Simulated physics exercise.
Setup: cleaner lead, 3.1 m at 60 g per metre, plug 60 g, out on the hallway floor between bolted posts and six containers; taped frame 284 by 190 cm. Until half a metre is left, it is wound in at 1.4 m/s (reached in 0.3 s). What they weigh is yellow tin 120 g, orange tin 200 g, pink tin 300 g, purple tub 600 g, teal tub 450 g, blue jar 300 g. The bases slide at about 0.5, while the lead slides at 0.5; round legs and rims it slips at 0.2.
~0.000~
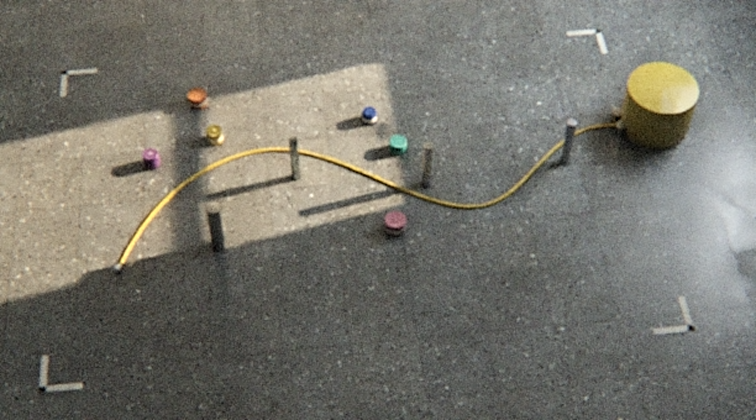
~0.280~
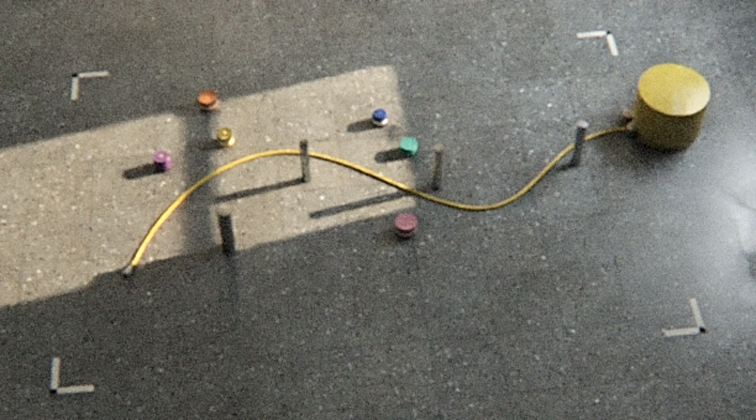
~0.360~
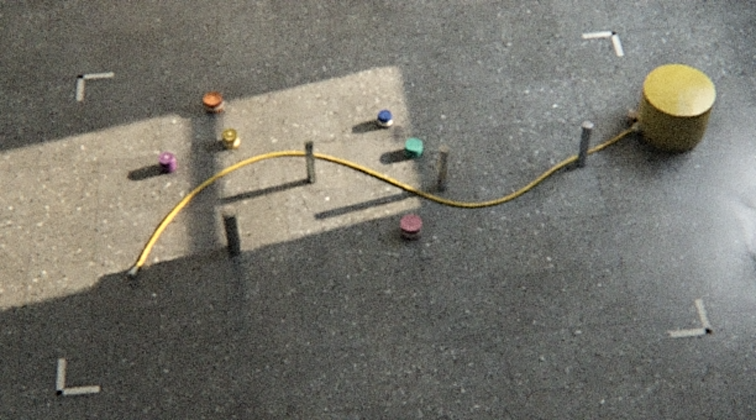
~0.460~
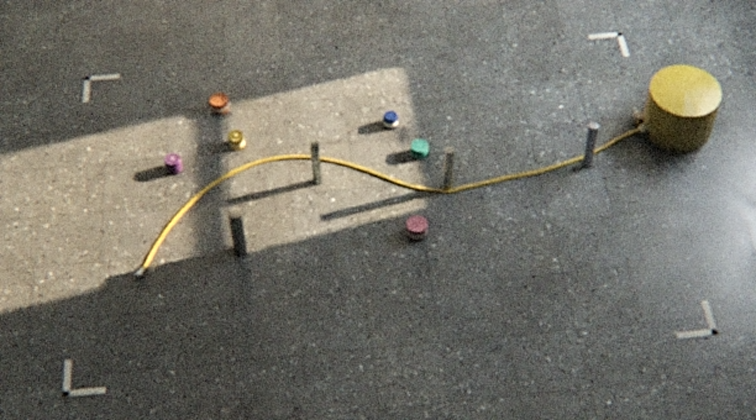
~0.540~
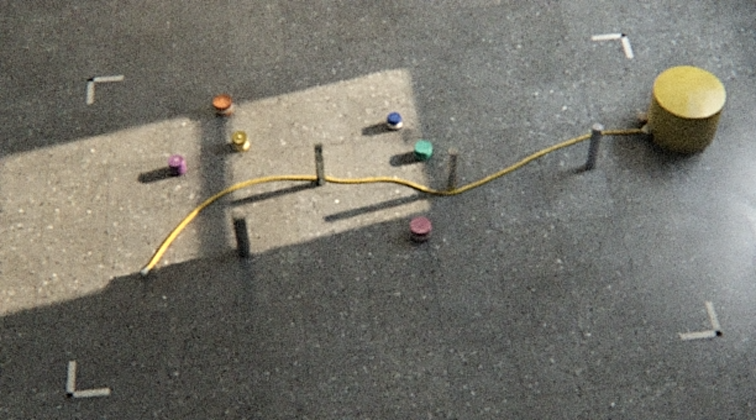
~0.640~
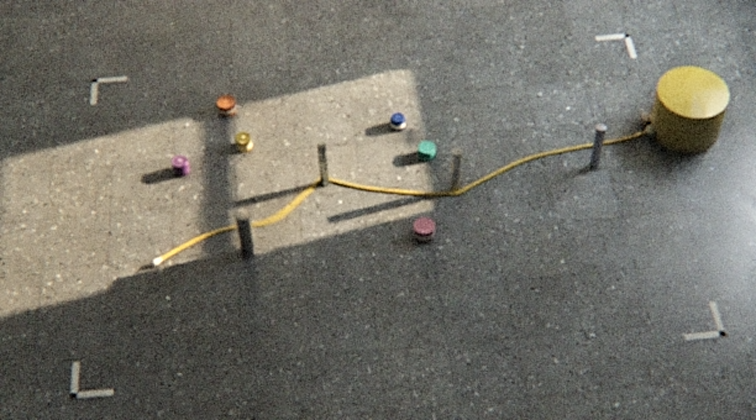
A large yellow drum sits still while the curved yellow lead tightens against the upright posts.
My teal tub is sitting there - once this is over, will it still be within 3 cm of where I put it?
No, it gets moved.
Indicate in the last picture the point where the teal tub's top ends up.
Rest point, last frame: Approx. (503, 188).
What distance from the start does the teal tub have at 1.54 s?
The teal tub is about 20 cm from its start.
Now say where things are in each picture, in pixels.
The first frame shows teal tub (398, 141); posts (428, 146) (293, 139) (213, 208) (572, 122); lead runs through (574, 135) (494, 202) (371, 176) (250, 153) (152, 215).
In the second frame, lead runs through (588, 138) (382, 178) (162, 218).
In the third frame, lead runs through (607, 144) (387, 179) (168, 219).
In the fourth frame, lead runs through (627, 135) (395, 181) (174, 220).
In the fifth frame, lead runs through (650, 131) (423, 189) (186, 222).
The sixth frame shows teal tub (427, 147); lead runs through (566, 150) (453, 194) (325, 178) (221, 231).
At 1.1 s, plug at (319, 195); nothing else has moved.
At 1.5 s, plug at (455, 155); teal tub 20 cm off its start.
At 2.0 s, plug at (623, 217); teal tub 44 cm off its start at (503, 188).
At 2.4 s, plug at (709, 104); teal tub 44 cm off its start.
At 3.2 s, plug at (638, 128); teal tub 44 cm off its start at (503, 188).
